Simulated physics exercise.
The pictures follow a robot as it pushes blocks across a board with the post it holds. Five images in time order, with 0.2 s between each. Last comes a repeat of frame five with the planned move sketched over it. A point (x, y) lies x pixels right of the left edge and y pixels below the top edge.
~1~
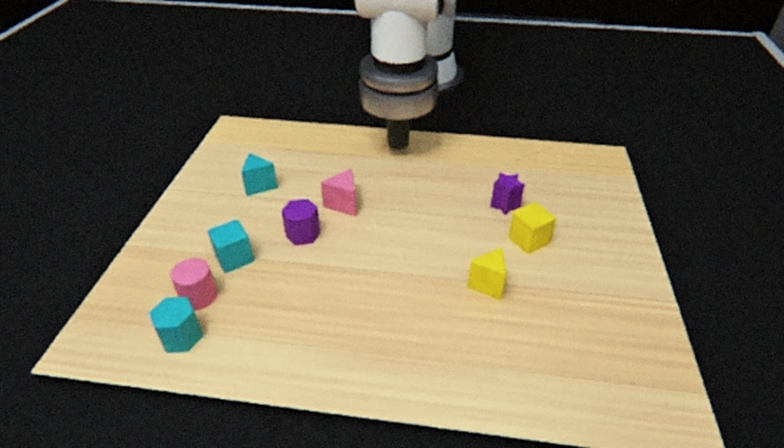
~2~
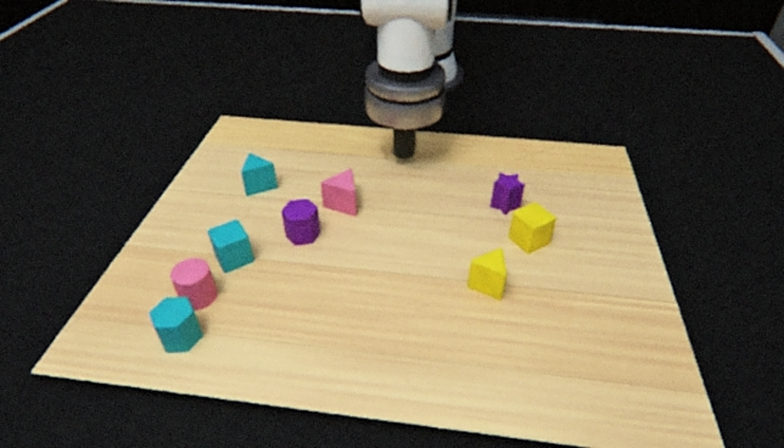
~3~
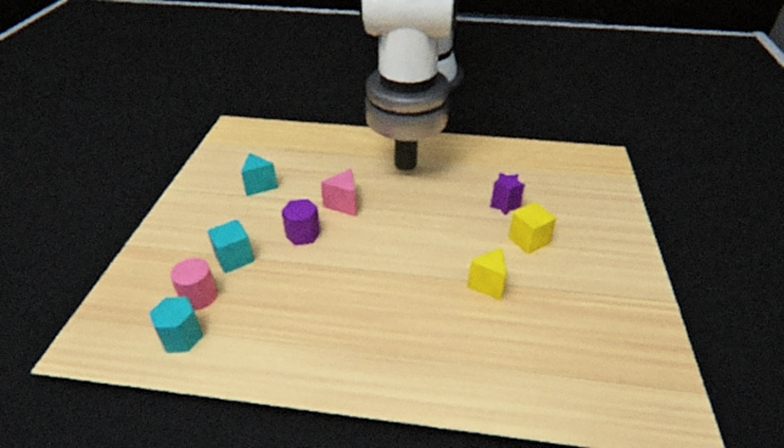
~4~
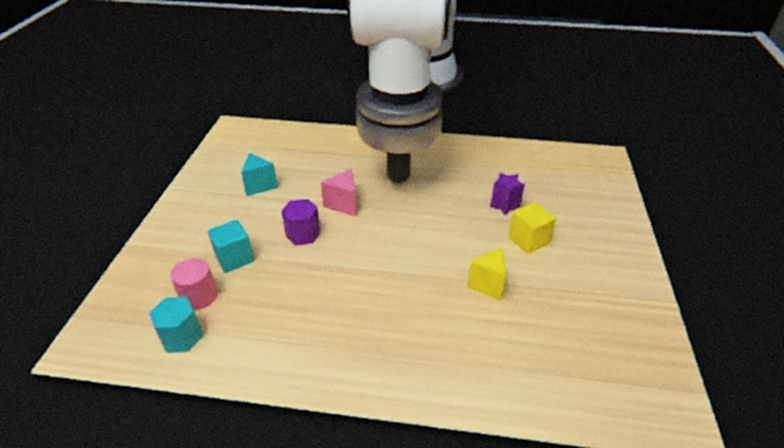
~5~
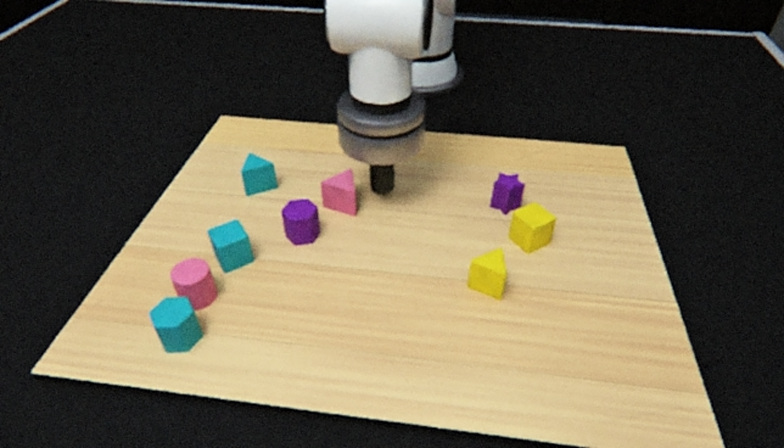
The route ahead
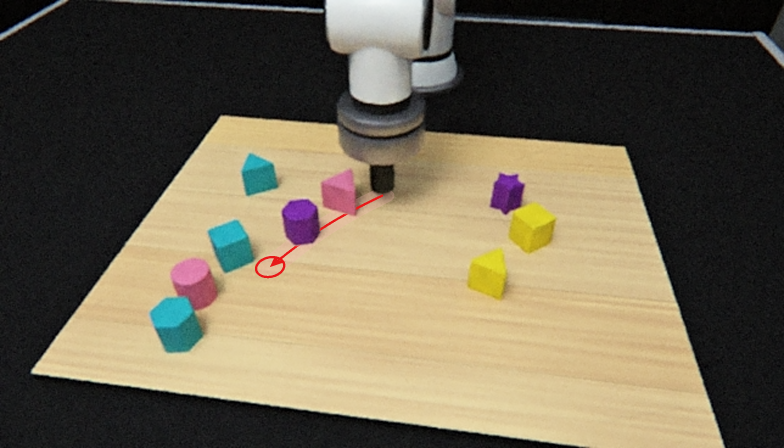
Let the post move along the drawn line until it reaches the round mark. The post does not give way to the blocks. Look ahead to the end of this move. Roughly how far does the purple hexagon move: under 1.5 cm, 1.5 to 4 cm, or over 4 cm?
Shift: Over 4 cm.
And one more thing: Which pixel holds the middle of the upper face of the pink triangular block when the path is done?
Its top face will be centred at roughly (313, 185).
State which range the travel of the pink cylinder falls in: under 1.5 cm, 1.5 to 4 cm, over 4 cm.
Moves under 1.5 cm.
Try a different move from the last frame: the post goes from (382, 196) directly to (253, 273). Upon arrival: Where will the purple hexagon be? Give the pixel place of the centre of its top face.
Its top middle will sit at (257, 217).
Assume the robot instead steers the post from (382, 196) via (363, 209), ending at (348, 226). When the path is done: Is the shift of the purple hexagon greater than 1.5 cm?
Final answer: No.
The drawn path runs from (382, 196) by way of (326, 226) to (270, 267).
What follows on the original path. One third of the way, post at (344, 207); pink triangular block at (319, 185), turned 35° clockwise.
Two thirds of the way, post at (307, 230); purple hexagon at (274, 217), turned 30° clockwise; pink triangular block at (313, 185), turned 45° clockwise.
At the end, post at (268, 258); pink cylinder not moved; turquoise four-sided block at (217, 235); purple hexagon at (250, 223), turned 70° clockwise; pink triangular block at (313, 185), turned 45° clockwise.
